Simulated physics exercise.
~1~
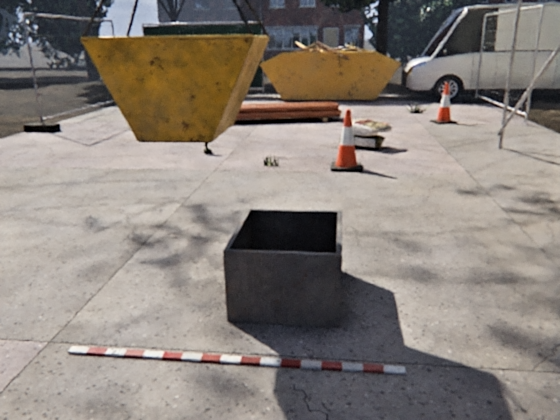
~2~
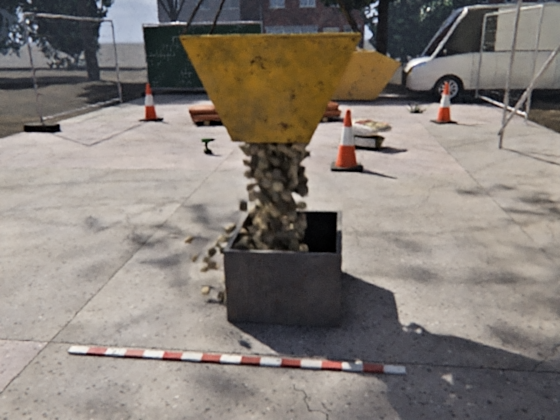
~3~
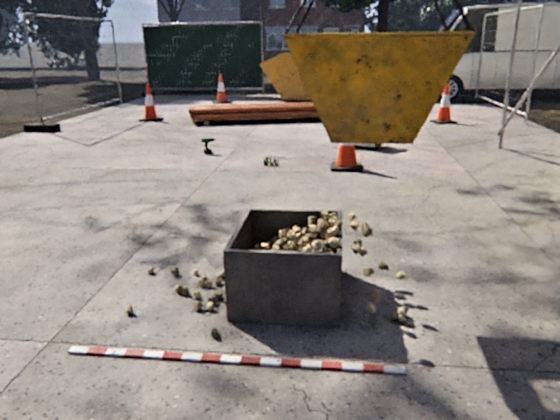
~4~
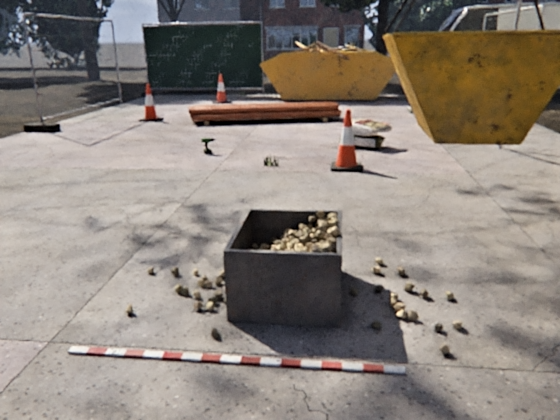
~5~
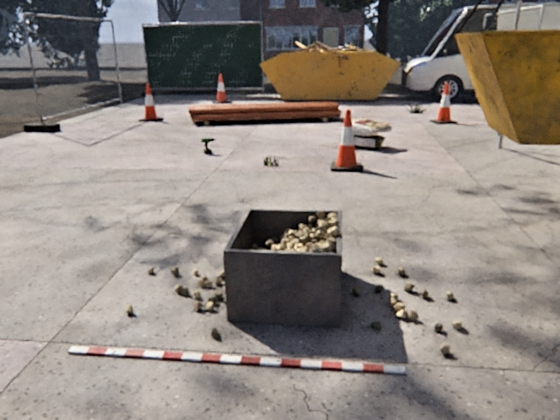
Yellow skip gliding right over a paved yard, dropping stones mostly into a dark box, with some left scattered on both sides.
